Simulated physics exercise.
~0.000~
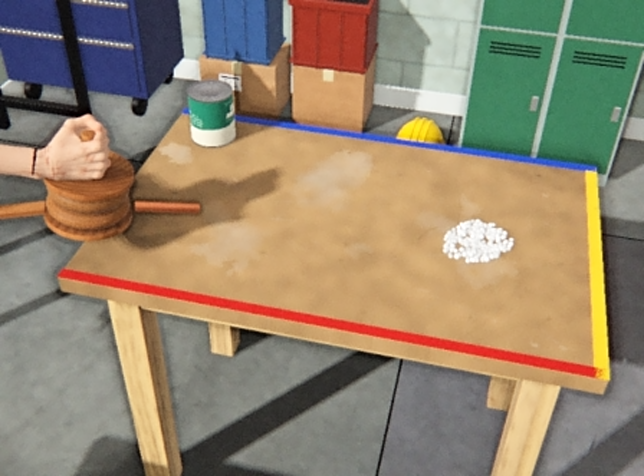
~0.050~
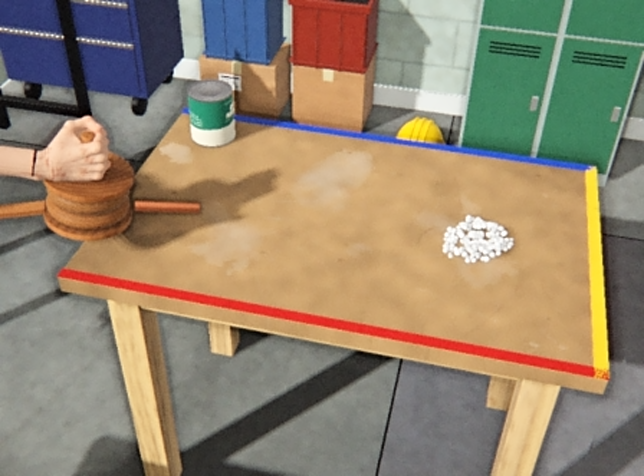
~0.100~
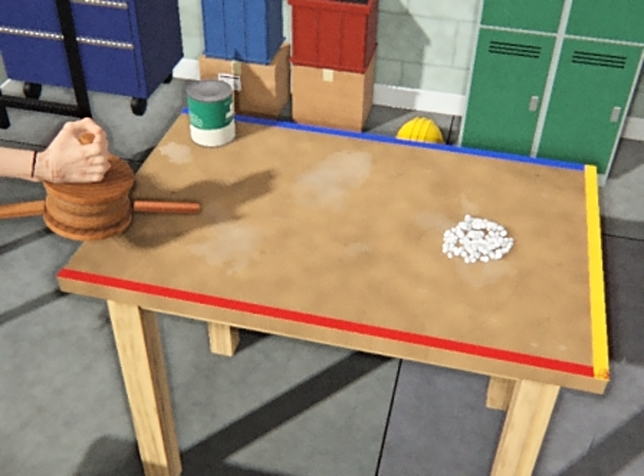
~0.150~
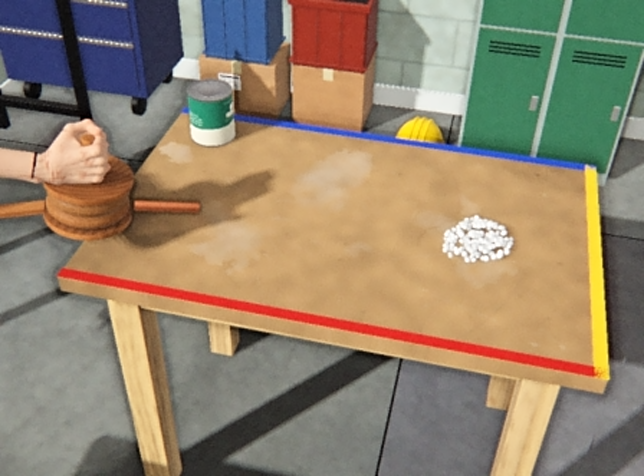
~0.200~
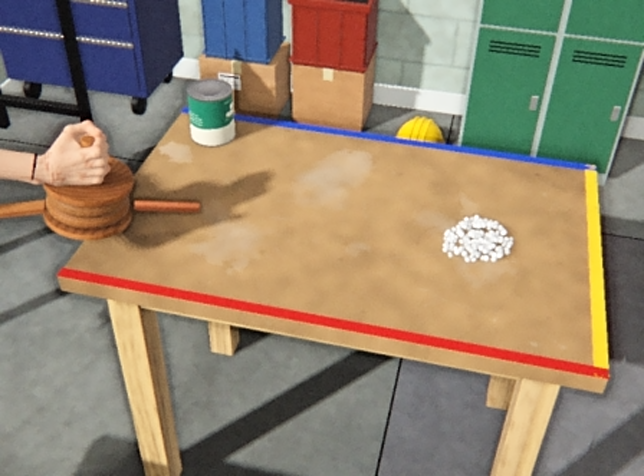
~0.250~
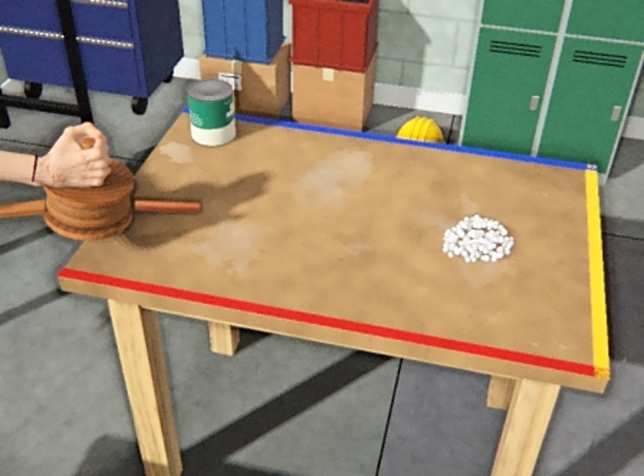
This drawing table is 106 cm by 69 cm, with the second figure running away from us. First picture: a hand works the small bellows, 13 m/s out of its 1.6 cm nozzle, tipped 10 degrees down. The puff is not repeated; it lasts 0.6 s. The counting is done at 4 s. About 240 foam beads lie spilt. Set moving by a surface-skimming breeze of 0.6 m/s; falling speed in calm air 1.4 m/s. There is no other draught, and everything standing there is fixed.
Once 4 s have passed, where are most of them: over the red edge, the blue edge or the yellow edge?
Over the yellow edge.
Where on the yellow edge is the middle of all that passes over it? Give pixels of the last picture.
I'd put my finger close to (601, 238).
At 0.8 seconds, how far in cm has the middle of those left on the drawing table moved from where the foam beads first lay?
Roughly 15 cm.
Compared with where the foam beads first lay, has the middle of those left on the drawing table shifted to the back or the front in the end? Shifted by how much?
Shift: Frontward, approx. 5 cm.
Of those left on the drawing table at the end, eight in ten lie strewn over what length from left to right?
The middle group spans some 20 cm.
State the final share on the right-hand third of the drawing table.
Near 20 per cent at the end.
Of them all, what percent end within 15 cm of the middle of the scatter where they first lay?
My estimate is close to 10 percent.
After 0.8 s, 100 % are still on the top, 0 % are over the yellow edge, 0 % over the blue edge and 0 % over the red edge; the middle of those left on the top is near (554, 241).
After 1.3 s, 25 % are still on the top, 75 % are over the yellow edge, 0 % over the blue edge and 0 % over the red edge; the middle of those left on the top is near (558, 269).
After 2.2 s, 25 % are still on the top, 75 % are over the yellow edge, 0 % over the blue edge and 0 % over the red edge; the middle of those left on the top is near (558, 269).
After 4.0 s, at the end, 75 % are over the yellow edge, 0 % over the blue edge and 0 % over the red edge; the middle of those left on the top is near (558, 269).
